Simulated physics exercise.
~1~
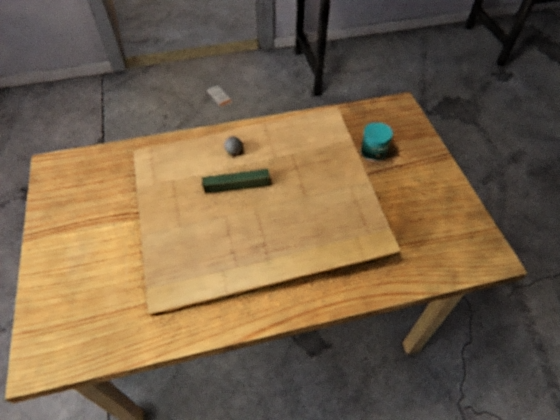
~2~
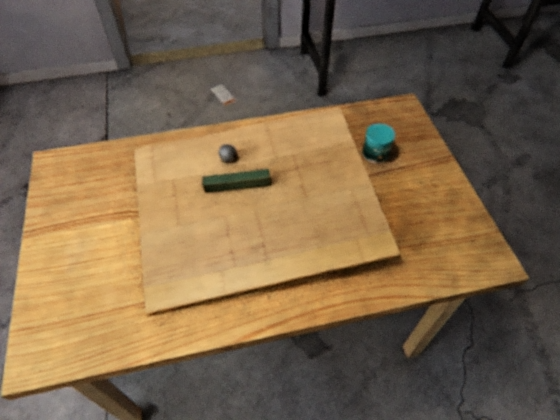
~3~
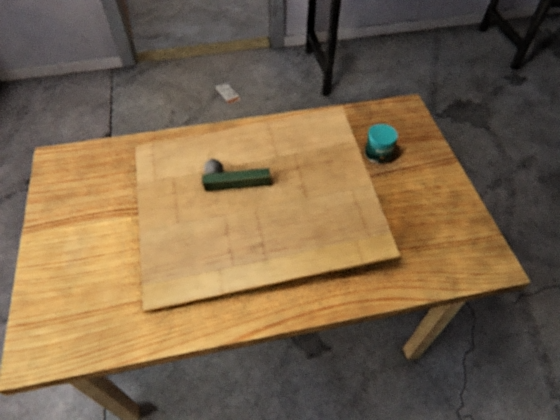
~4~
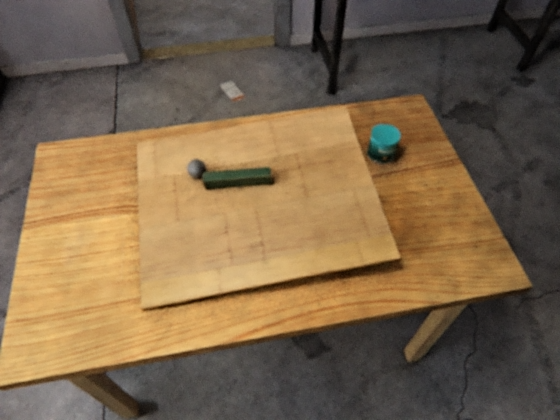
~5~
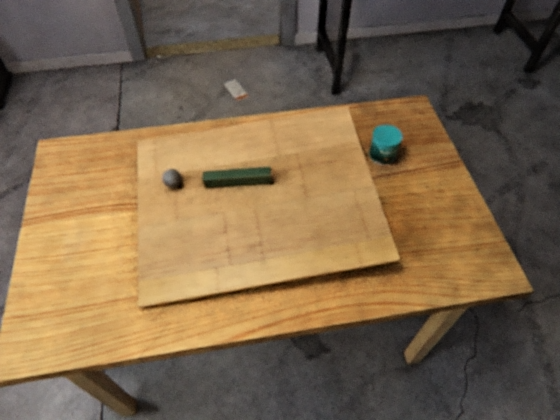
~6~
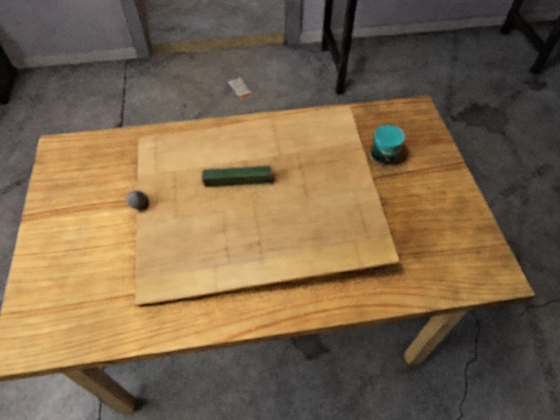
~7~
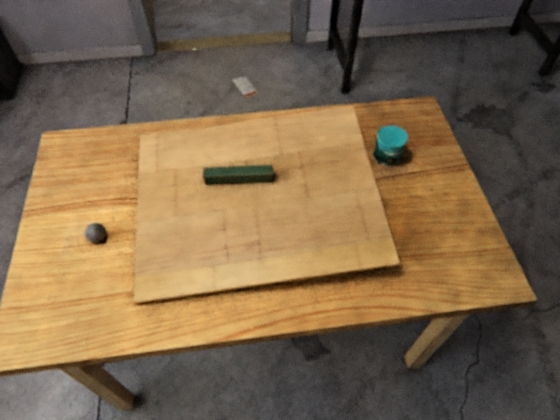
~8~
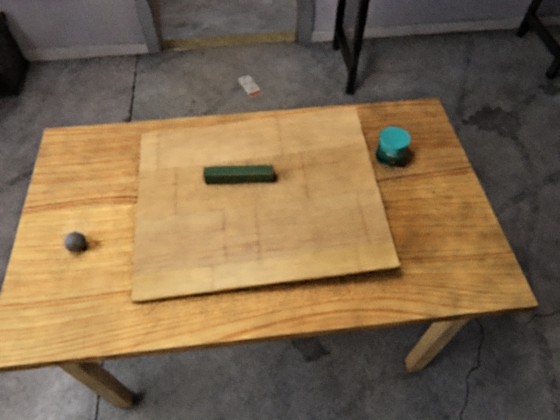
On a wooden table, a grey ball rolls left past a green block and off the board.
